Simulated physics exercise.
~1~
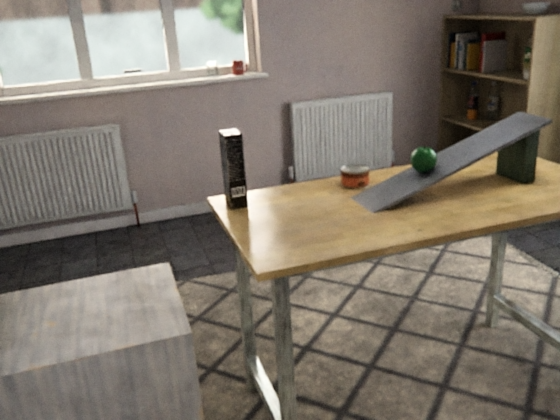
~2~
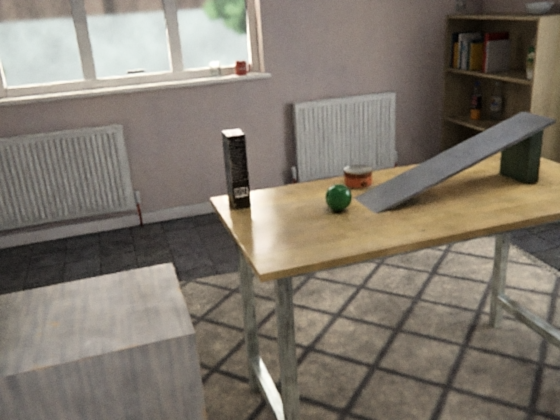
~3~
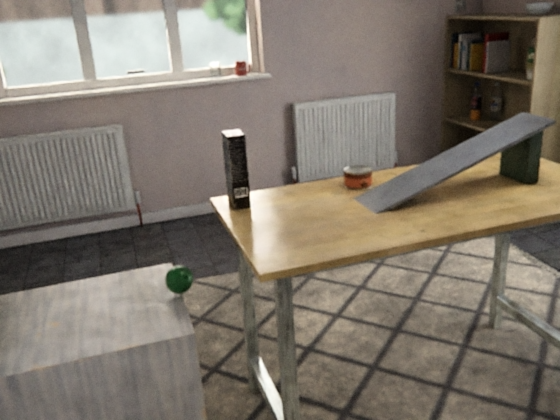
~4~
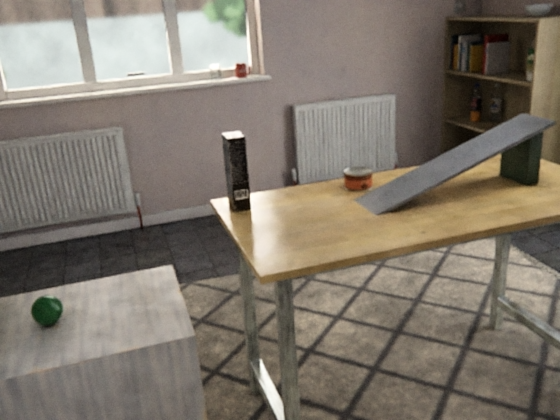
A slightly swaying, raised view takes in a pale-walled room with a window, white radiators, a bookshelf and a patterned rug. A wooden table holds a grey ramp propped on a dark green block, an orange tub beside it and an upright black carton near the left end, with a lower grey block across a gap. A green apple rolls down the ramp and continues left along the tabletop. It leaves the table, crosses the gap and reaches the near edge of the lower block. It ends farther left on that top, while the tub and carton remain in place.
